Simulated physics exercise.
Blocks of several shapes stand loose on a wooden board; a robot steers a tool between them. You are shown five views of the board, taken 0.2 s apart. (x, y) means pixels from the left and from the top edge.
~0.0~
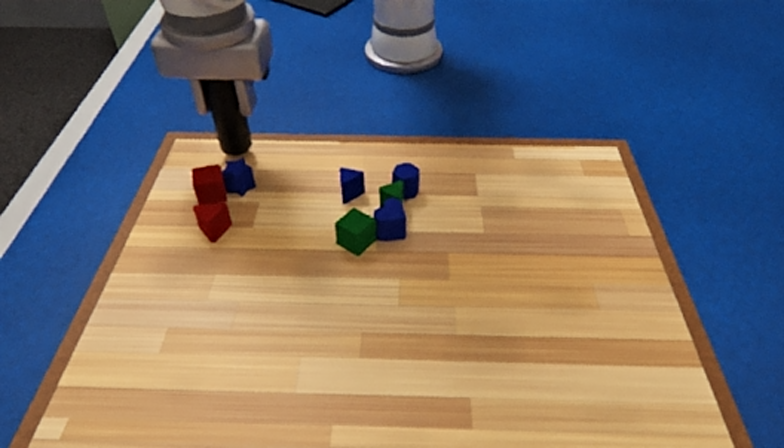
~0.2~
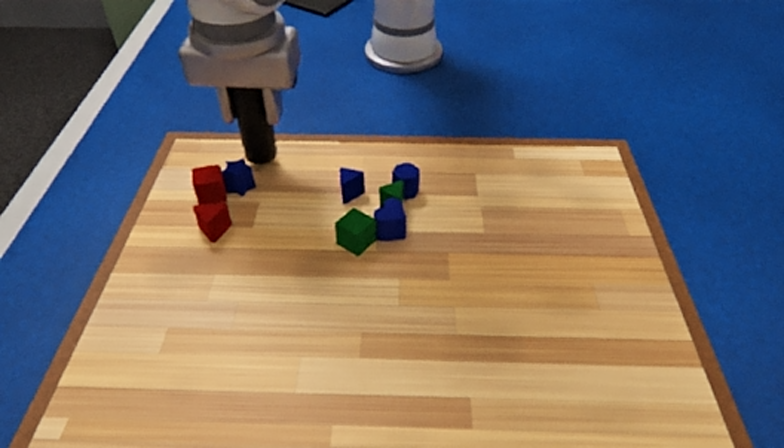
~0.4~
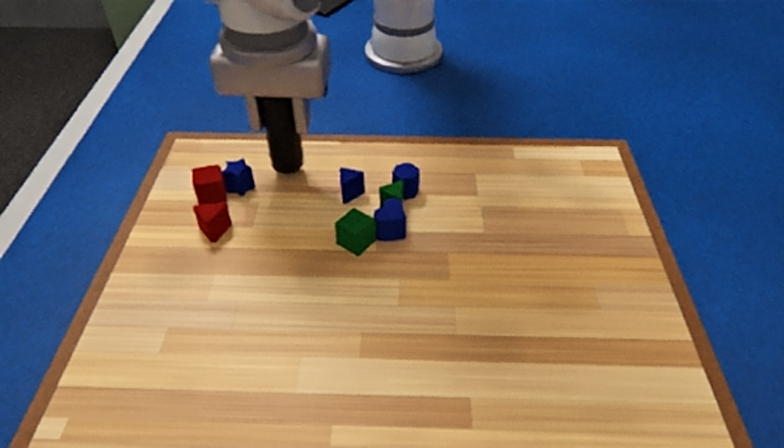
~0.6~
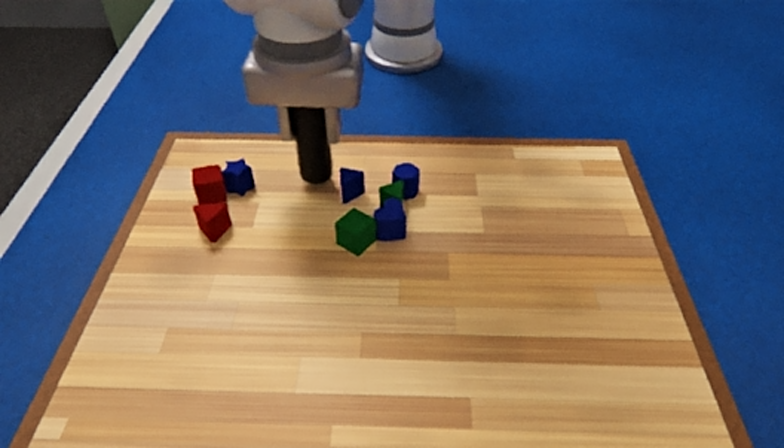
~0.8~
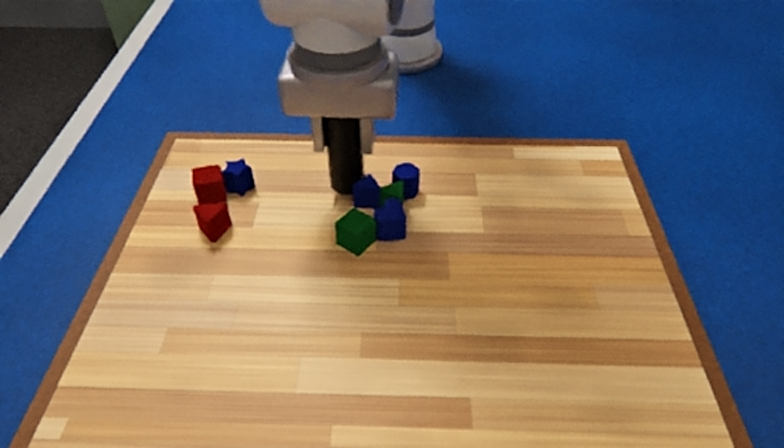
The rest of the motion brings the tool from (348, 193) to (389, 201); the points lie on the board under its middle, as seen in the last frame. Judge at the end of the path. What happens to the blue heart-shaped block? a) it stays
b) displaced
b
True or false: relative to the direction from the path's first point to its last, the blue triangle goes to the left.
My answer: False.
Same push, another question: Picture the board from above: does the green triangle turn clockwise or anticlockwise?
Direction: Anticlockwise.
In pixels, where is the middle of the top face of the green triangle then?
Its top middle will sit at (418, 196).
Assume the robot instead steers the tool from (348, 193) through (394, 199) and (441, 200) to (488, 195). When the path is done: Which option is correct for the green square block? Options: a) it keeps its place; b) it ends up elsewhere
(a)
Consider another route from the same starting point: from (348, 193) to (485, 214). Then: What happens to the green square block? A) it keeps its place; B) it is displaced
Choice A: It keeps its place.
On the path given first. Halfway along, tool at (368, 188); blue triangle at (383, 190), turned 30° clockwise; green triangle at (403, 192), turned 50° anticlockwise.
At the end, tool at (389, 192); blue triangle at (400, 196), turned 30° clockwise; blue heart-shaped block at (398, 216), turned 50° clockwise; green triangle at (418, 196), turned 60° anticlockwise; blue hexagon at (416, 169), turned 20° anticlockwise.
